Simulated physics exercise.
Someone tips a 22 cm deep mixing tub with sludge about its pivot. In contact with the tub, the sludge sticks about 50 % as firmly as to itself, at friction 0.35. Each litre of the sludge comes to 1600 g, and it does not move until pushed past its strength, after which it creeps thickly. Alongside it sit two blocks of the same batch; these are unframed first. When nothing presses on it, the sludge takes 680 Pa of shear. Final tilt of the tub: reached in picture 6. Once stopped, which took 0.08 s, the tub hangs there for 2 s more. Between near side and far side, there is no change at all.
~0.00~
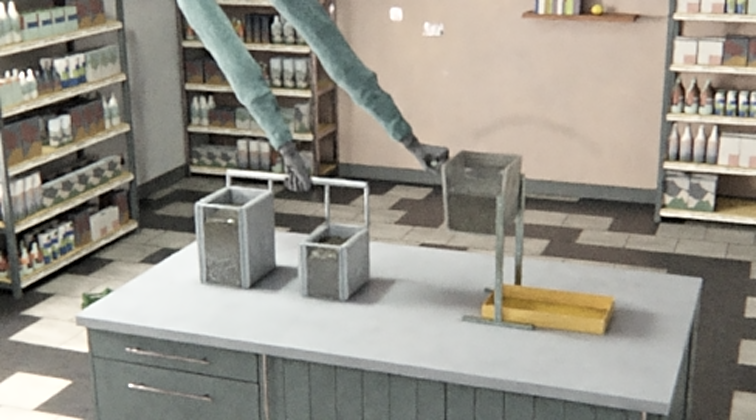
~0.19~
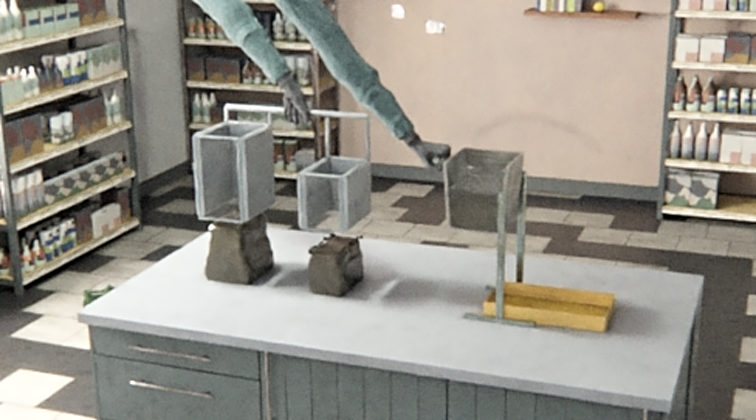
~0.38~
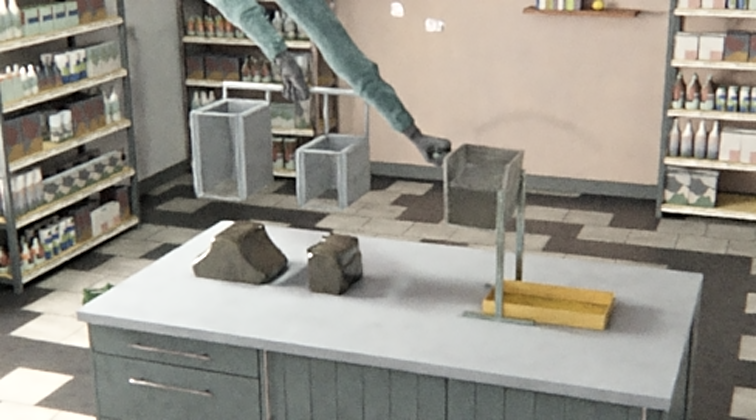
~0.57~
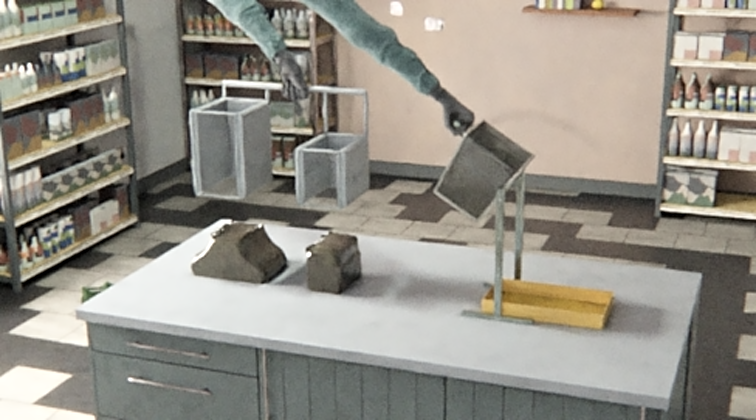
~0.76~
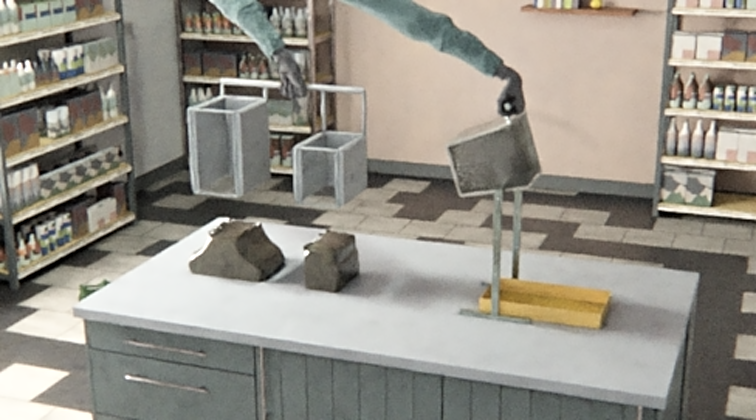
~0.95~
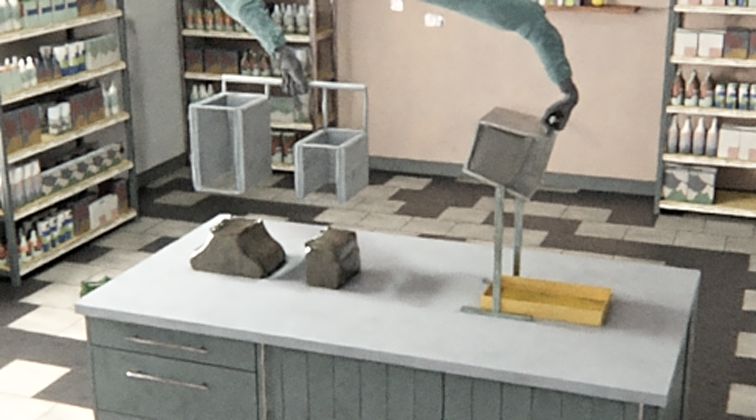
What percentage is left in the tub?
About 0 %.
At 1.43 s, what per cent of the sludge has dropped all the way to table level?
Down at that time: Approx. 0 %.
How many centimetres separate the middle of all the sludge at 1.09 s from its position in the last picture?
Close to 6 centimetres.
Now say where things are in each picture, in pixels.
The first picture shows handle-side rim at (444, 166), tilt 0 degrees; crest of the sludge at (500, 197); block heights 25 cm, 16 cm (left to right).
The second picture shows handle-side rim at (446, 164), tilt 0 degrees; crest of the sludge at (501, 195); block heights 22 cm, 16 cm (left to right).
The third picture shows handle-side rim at (446, 159), tilt 3 degrees; crest of the sludge at (451, 186); block heights 17 cm, 16 cm (left to right).
The fourth picture shows handle-side rim at (467, 135), tilt 31 degrees; crest of the sludge at (456, 161); block heights 16 cm, 16 cm (left to right).
The fifth picture shows handle-side rim at (510, 126), tilt 72 degrees; crest of the sludge at (484, 137); block heights 16 cm, 16 cm (left to right).
The sixth picture shows handle-side rim at (546, 141), tilt 105 degrees; crest of the sludge at (489, 127); block heights 16 cm, 16 cm (left to right).
After 1.09 s, the tub is at 105 degrees and holds 100 %.
After 1.26 s, the tub is at 105 degrees and holds 45 %.
After 1.43 s, the tub is at 105 degrees and holds 0 %.
After 1.60 s, the tub is at 105 degrees and holds 0 %.
After 2.95 s, the tub is at 105 degrees and holds 0 %.
